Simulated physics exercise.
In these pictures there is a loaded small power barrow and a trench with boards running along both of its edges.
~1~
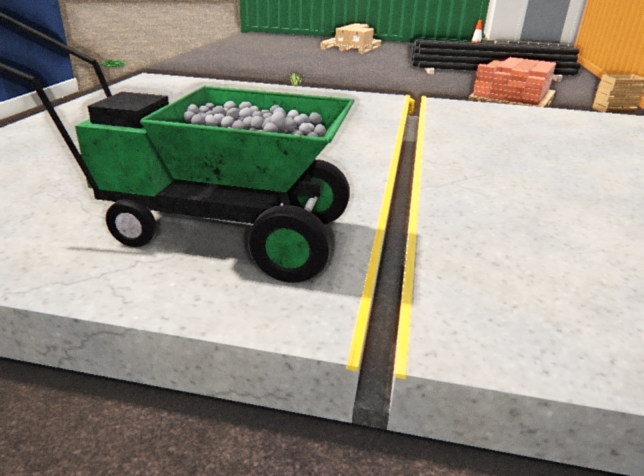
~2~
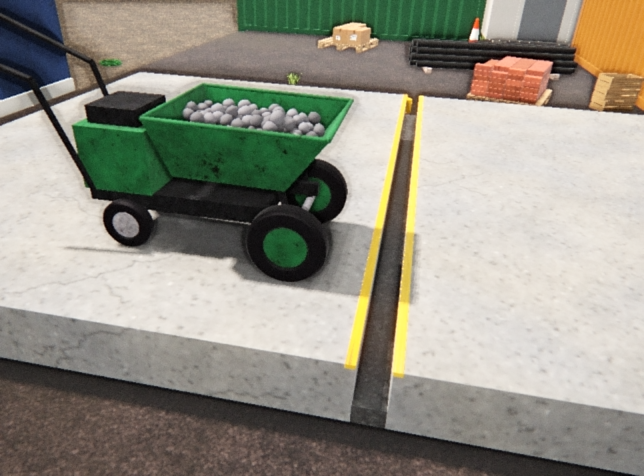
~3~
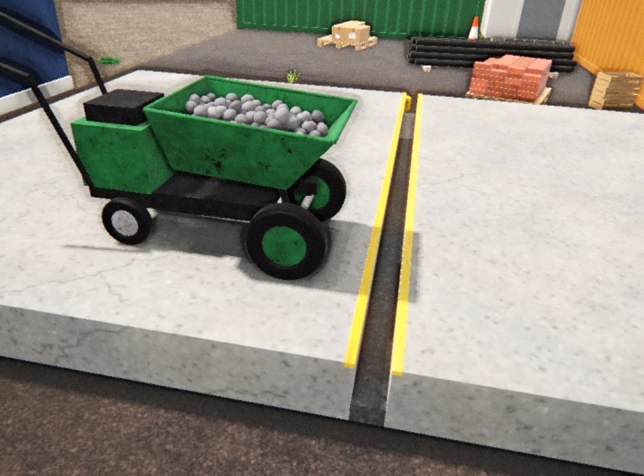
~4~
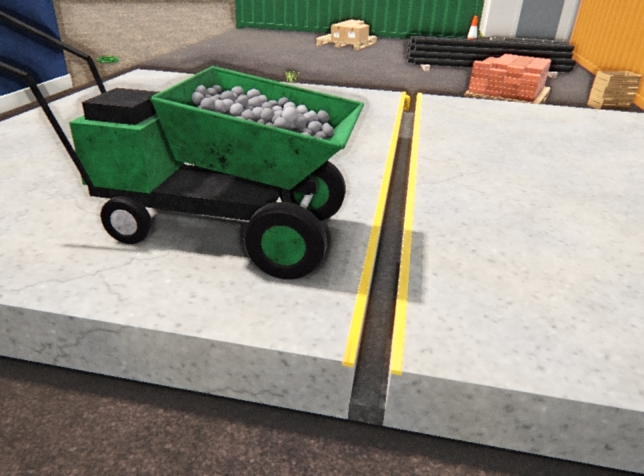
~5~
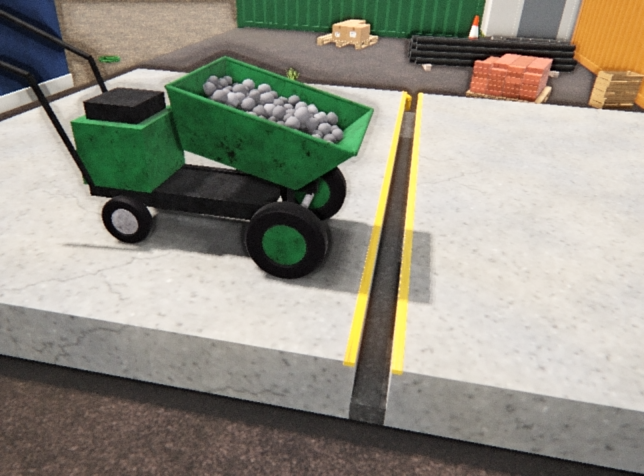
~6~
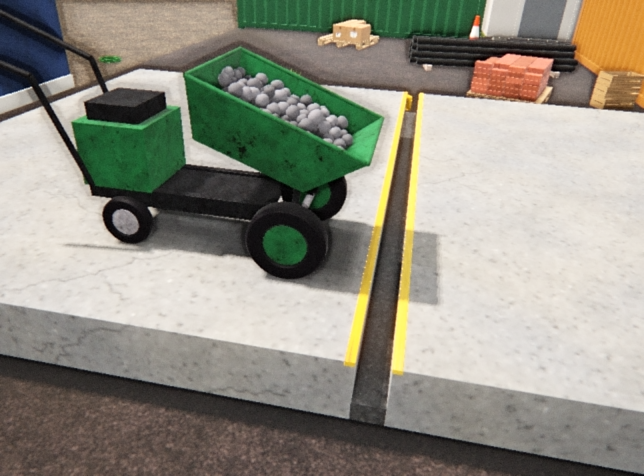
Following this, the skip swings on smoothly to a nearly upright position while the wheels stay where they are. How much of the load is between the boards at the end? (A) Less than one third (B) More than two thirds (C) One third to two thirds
(A) Less than one third.
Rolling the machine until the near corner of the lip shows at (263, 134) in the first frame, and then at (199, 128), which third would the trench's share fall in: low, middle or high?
First the middle third, then less than a third.
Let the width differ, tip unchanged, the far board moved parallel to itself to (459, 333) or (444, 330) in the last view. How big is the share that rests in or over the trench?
Roughly 80 per cent, then roughly 70 per cent.
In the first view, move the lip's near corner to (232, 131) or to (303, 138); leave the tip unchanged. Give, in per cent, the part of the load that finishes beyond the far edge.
That comes to some 10 in a hundred for the first try and some 60 in a hundred for the second.
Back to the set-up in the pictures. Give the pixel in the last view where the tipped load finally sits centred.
Roughly at pixel (448, 259).
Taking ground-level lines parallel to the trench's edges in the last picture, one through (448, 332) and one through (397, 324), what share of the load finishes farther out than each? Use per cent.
In order: Near 50 %, then 80 %.
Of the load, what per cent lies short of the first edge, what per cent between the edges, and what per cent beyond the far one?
I get 0 % short, 5 % between and 85 % beyond.
Soon after the last picture, skip tipped steeply; all in the skip.
A little later, skip tipped steeply; most in the skip; about a quarter beyond it; a stray few falling.
Later still, skip tipped right over; about a quarter in the skip; a stray few in or heaped over the trench; most beyond it.
By the end, skip tipped right over; a small part in the skip; a small part in or heaped over the trench; most beyond it.
